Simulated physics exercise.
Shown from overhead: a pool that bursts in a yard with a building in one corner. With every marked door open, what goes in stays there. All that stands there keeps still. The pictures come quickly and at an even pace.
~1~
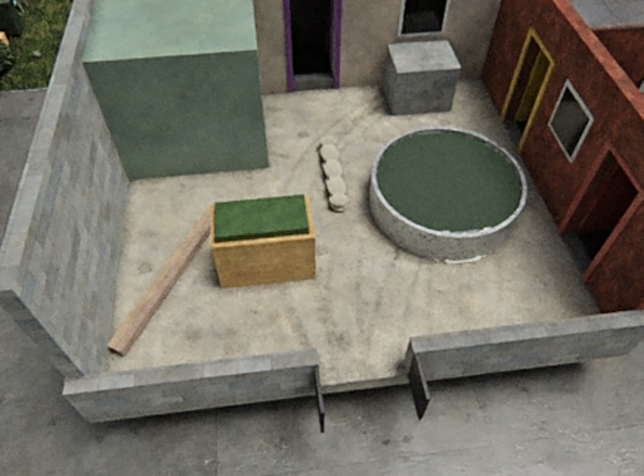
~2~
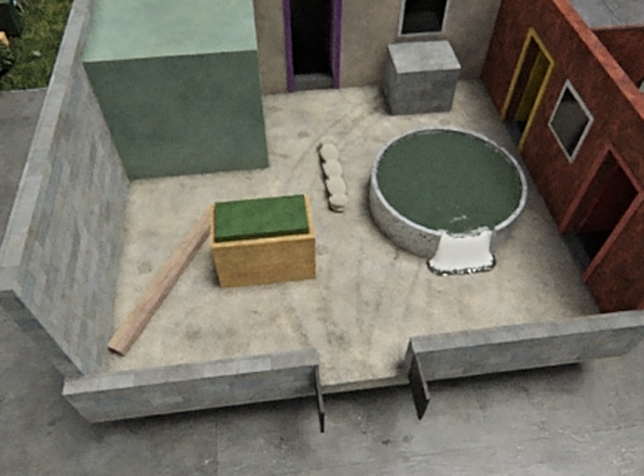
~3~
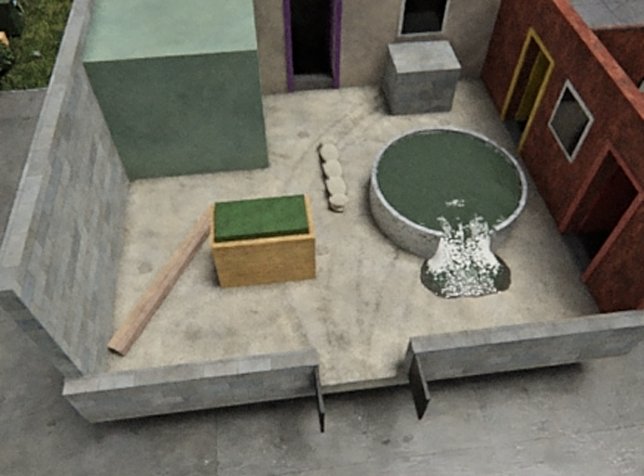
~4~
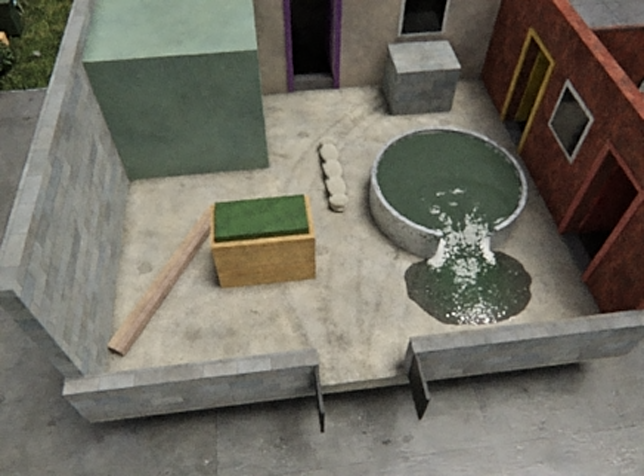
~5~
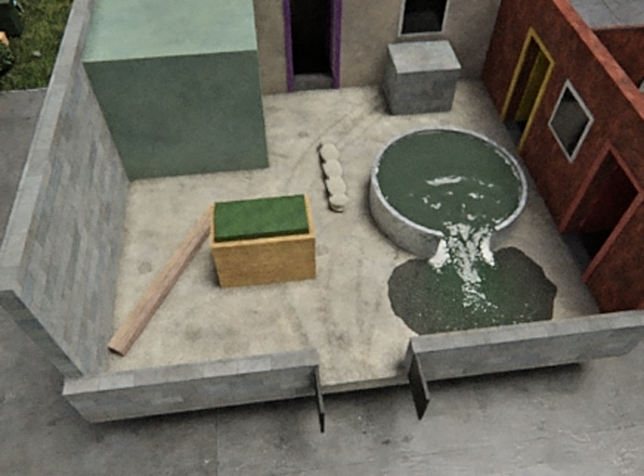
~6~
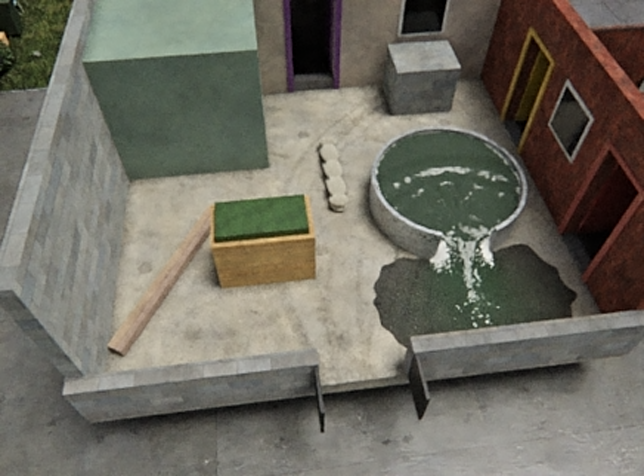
Walled yard with a green block in one corner, a round pool bursting at its front and dark water spreading across the floor.
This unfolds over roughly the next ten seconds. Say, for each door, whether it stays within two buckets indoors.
The red door sees more than two pails, the purple door sees two pails or less, the yellow door sees two pails or less.
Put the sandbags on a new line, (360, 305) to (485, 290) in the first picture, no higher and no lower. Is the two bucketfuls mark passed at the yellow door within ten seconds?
Looks like the yellow one doesn't reach the mark.
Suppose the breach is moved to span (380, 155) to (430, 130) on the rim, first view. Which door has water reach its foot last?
The red door.
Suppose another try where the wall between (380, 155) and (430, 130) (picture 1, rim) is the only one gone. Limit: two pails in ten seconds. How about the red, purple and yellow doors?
Red stays within it, purple exceeds the limit, yellow exceeds the limit.
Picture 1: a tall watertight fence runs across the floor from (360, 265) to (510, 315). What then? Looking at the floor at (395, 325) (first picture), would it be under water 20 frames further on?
That spot is swamped.
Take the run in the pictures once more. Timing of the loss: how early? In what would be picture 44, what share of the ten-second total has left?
Note - share reached: 70 %.
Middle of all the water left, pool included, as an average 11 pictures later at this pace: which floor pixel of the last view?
Roughly (453, 237) in the last picture.
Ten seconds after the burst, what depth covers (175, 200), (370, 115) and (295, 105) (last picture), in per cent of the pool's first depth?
About 2, 2 and 4 percent, in that order.
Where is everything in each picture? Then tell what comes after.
The first frame shows the pool at (448, 180) is whole and still.
In the second frame, water pours out at (464, 251) and has run to (430, 263).
In the third frame, water pours out at (463, 252) and has run to (503, 285).
In the fourth frame, water pours out at (463, 253) and has run to (447, 318).
In the fifth frame, the front is at a hidden place, out from the gap at (463, 252).
In the sixth frame, water pours out at (464, 252) and has run to a hidden place.
A moment on, water covers 15 % of the floor; the red door not reached, the purple door not reached, the yellow door not reached.
Next, water covers 20 % of the floor; the red door wet at the sill, nothing in, the purple door not reached, the yellow door not reached.
Then, water covers 40 % of the floor; the red door under two buckets in, the purple door not reached, the yellow door wet at the sill, nothing in.
Later, water covers 55 % of the floor; the red door over two buckets in, the purple door not reached, the yellow door wet at the sill, nothing in.
In the end, water covers 80 % of the floor; the red door over two buckets in, the purple door wet at the sill, nothing in, the yellow door under two buckets in.
